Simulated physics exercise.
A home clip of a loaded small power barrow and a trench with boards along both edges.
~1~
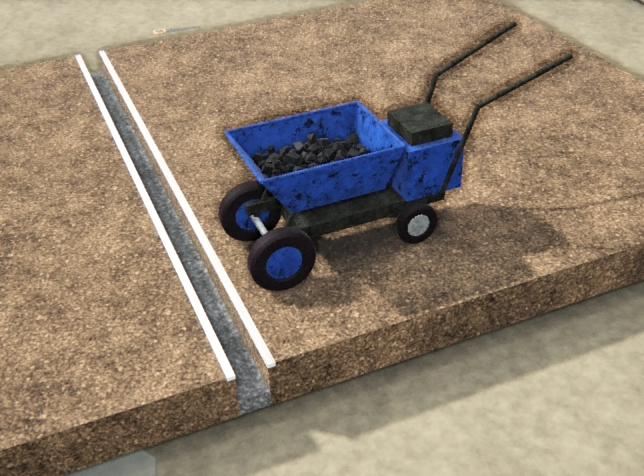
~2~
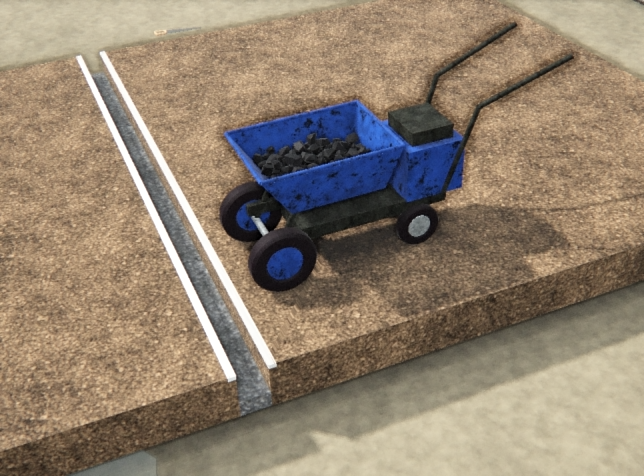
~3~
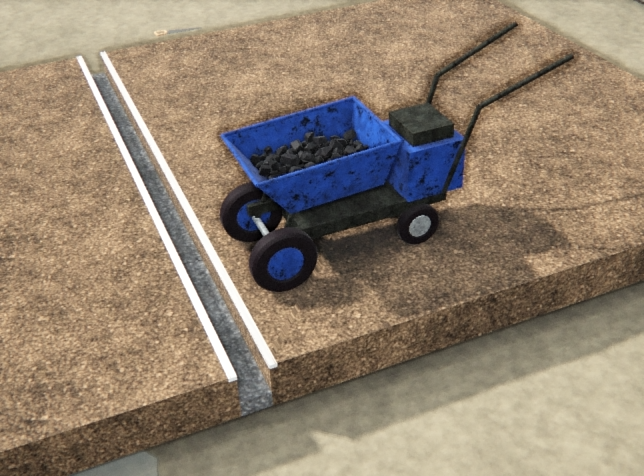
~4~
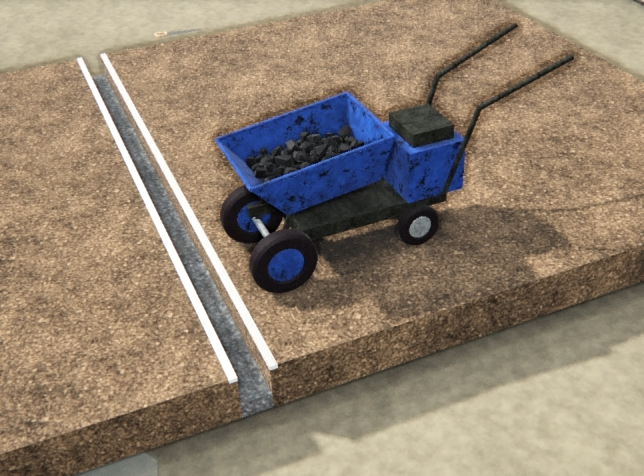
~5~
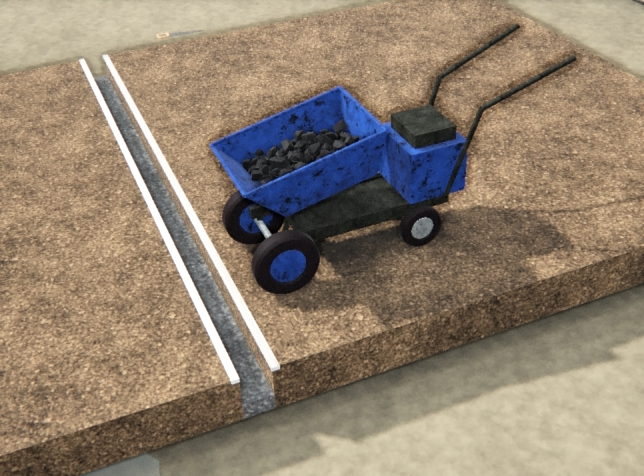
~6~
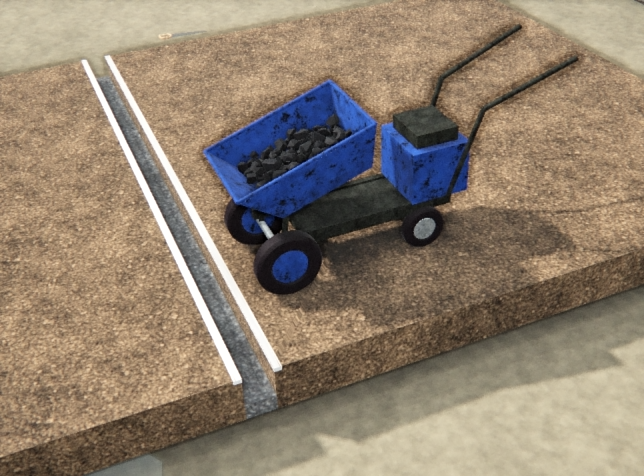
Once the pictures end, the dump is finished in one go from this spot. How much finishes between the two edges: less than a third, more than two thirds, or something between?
The trench takes less than a third.
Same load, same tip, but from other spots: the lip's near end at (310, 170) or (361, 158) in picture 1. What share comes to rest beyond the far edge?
The first gives 30 %, the second 0 %.
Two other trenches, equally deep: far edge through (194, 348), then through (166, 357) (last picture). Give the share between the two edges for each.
Roughly 20 per cent, and 70 per cent.
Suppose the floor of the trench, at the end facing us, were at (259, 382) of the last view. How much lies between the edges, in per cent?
Some 10 per cent.
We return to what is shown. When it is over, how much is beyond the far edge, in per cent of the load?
Near 90 %.
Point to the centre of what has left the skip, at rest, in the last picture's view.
At about (145, 299).
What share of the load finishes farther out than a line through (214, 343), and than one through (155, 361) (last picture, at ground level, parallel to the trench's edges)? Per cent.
The first gives 90 %, the second 40 %.
Shortly afterwards, skip tipped steeply; the whole lot in the skip.
Next, skip tipped right over; all but a few in the skip; only a few beyond it; a little falling.
Some moments later, skip tipped right over; near a third in the skip; near two thirds beyond it; only a few falling.
In the end, skip tipped right over; a little in the skip; only a few in or heaped over the trench; all but a few beyond it.
